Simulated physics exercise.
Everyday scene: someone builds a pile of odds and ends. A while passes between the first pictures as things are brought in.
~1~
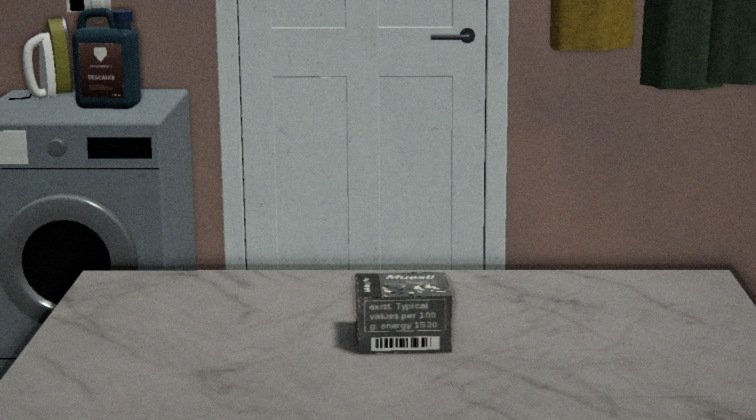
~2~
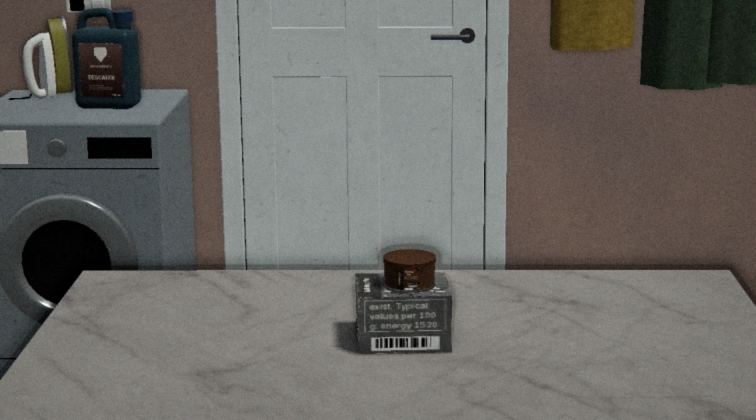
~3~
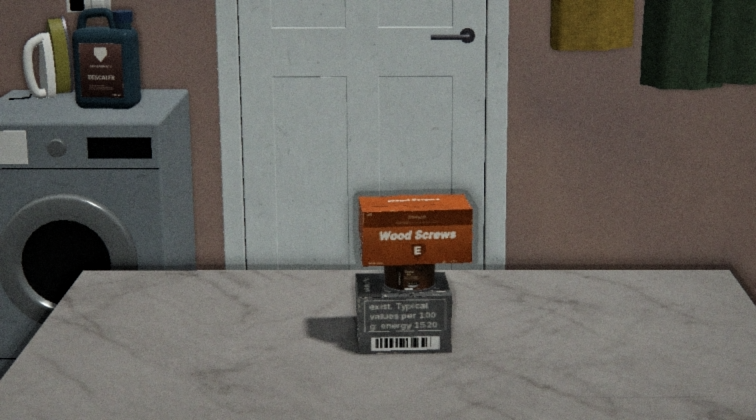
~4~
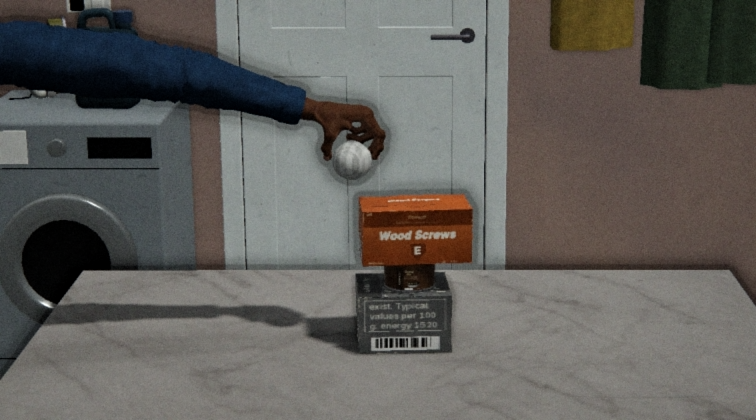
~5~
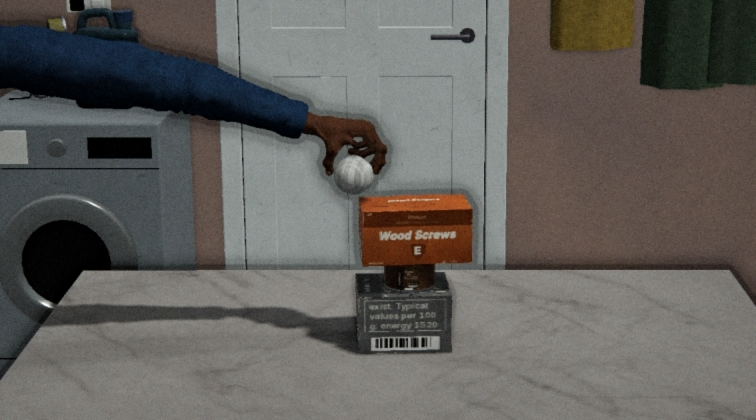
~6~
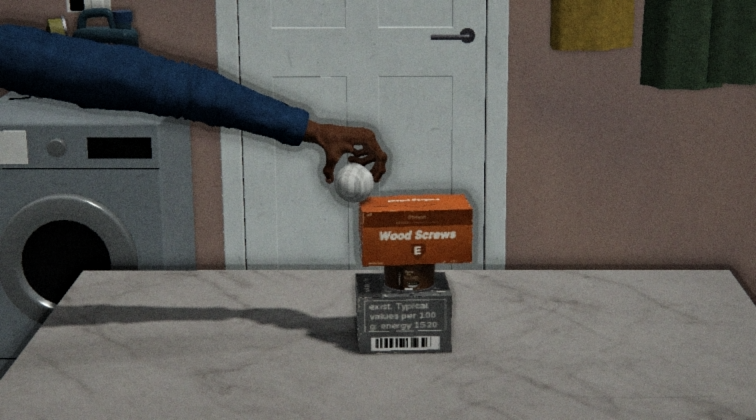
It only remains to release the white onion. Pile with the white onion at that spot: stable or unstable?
I reckon it doesn't sit tight.
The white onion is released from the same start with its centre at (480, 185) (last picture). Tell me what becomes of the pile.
Topples.
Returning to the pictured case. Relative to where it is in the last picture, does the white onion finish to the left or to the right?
It goes leftward.
Then, 0.30 s on from there, white onion now fallen.
Then, 0.40 s on from there, things are still on the move.
In the end, fallen, white onion; the other 3 unmoved. At the end, from the last picture's camera, white onion near (306, 326). The pile gives way.
